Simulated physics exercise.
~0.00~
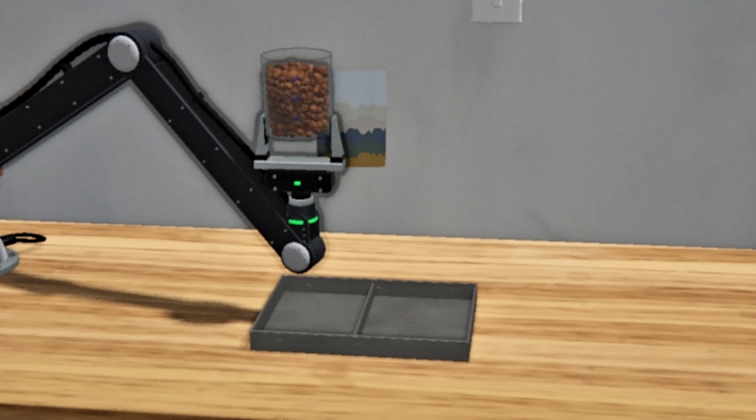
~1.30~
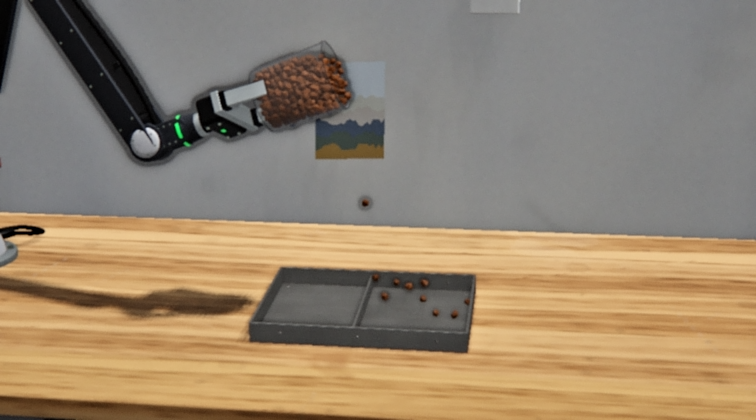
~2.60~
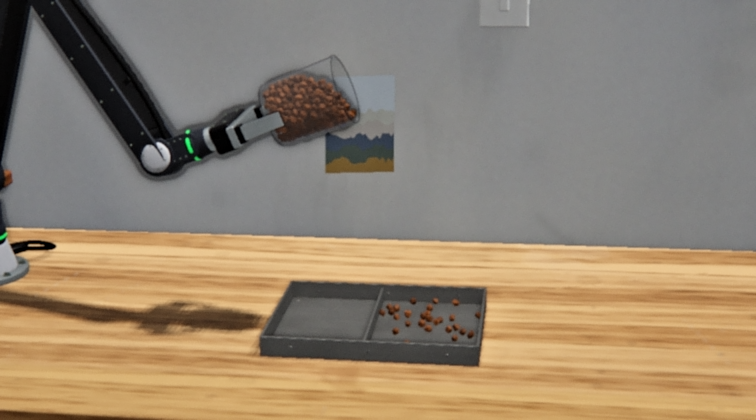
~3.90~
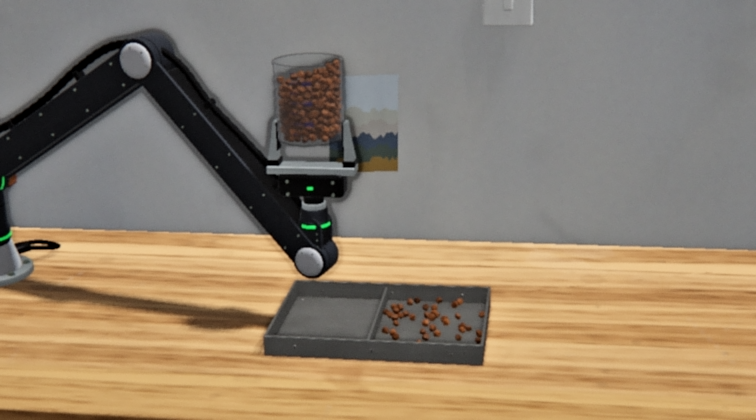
A black robot arm lifted a clear cup of brown pellets and tipped it to the right over a divided grey tray, letting some scatter into the right-hand section, then turned the cup upright again, still mostly full, leaving the left section empty.
